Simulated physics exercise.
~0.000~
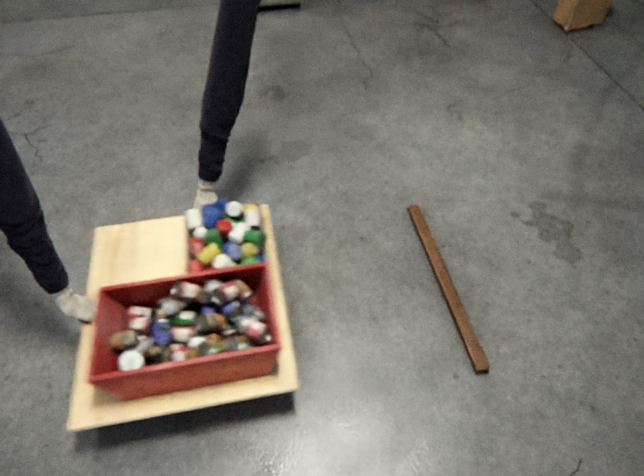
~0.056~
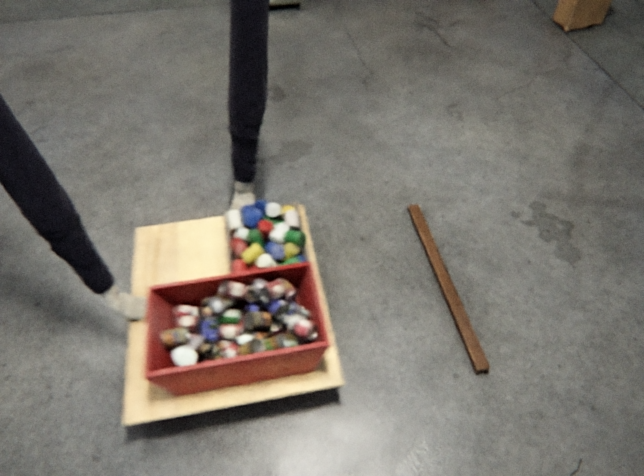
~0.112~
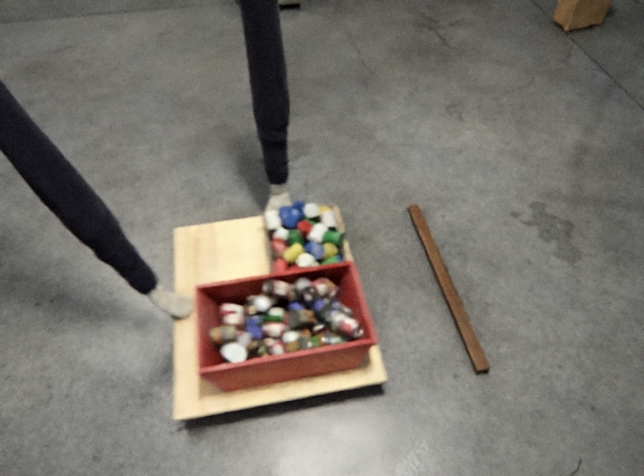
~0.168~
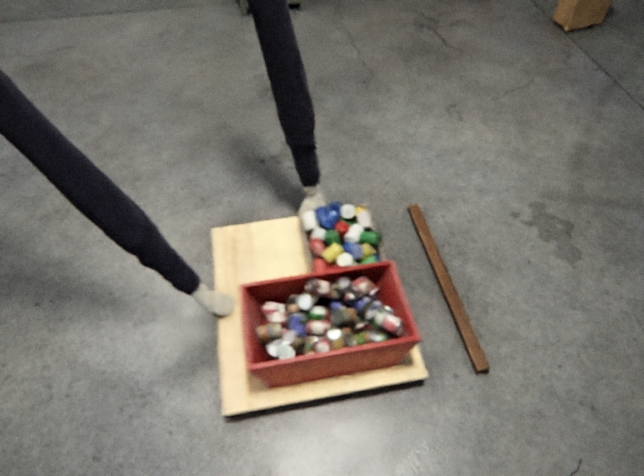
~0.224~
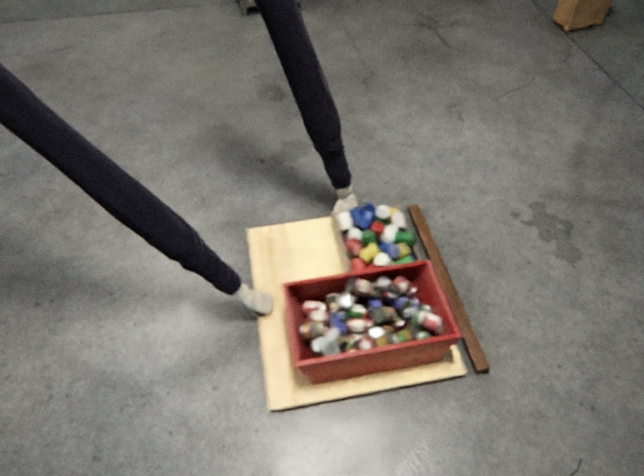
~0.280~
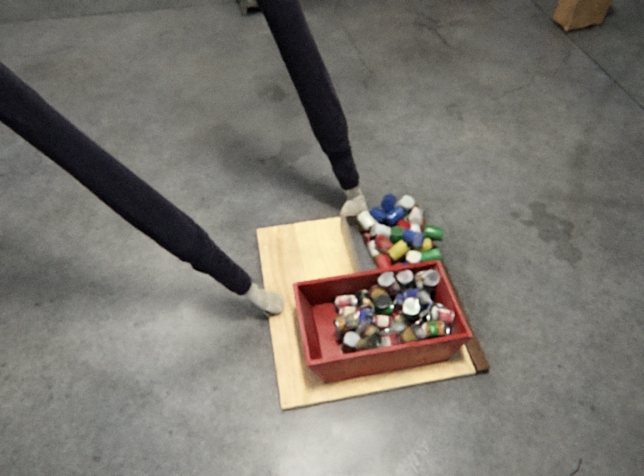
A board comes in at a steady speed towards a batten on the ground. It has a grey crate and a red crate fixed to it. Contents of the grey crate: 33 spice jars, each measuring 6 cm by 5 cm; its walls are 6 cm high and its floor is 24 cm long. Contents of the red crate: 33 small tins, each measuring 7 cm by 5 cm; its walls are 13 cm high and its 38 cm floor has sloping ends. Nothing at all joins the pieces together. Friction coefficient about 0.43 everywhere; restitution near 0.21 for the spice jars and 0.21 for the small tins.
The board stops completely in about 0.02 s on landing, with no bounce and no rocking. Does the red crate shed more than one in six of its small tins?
No, fewer than one in six.
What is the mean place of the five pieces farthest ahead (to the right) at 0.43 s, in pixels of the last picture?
(477, 231).
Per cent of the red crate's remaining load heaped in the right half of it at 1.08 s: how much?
70 percent, give or take.
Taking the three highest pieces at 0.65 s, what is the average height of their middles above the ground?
14 cm.
After 0.43 s, grey crate 20 in, 13 out and red crate 32 in, 1 out.
After 0.65 s, grey crate 20 in, 13 out and red crate 32 in, 1 out.
Final count (at 1.08 s), grey crate 20 in, 13 out and red crate 32 in, 1 out. Asked share, 1 of 33, 3 per cent.
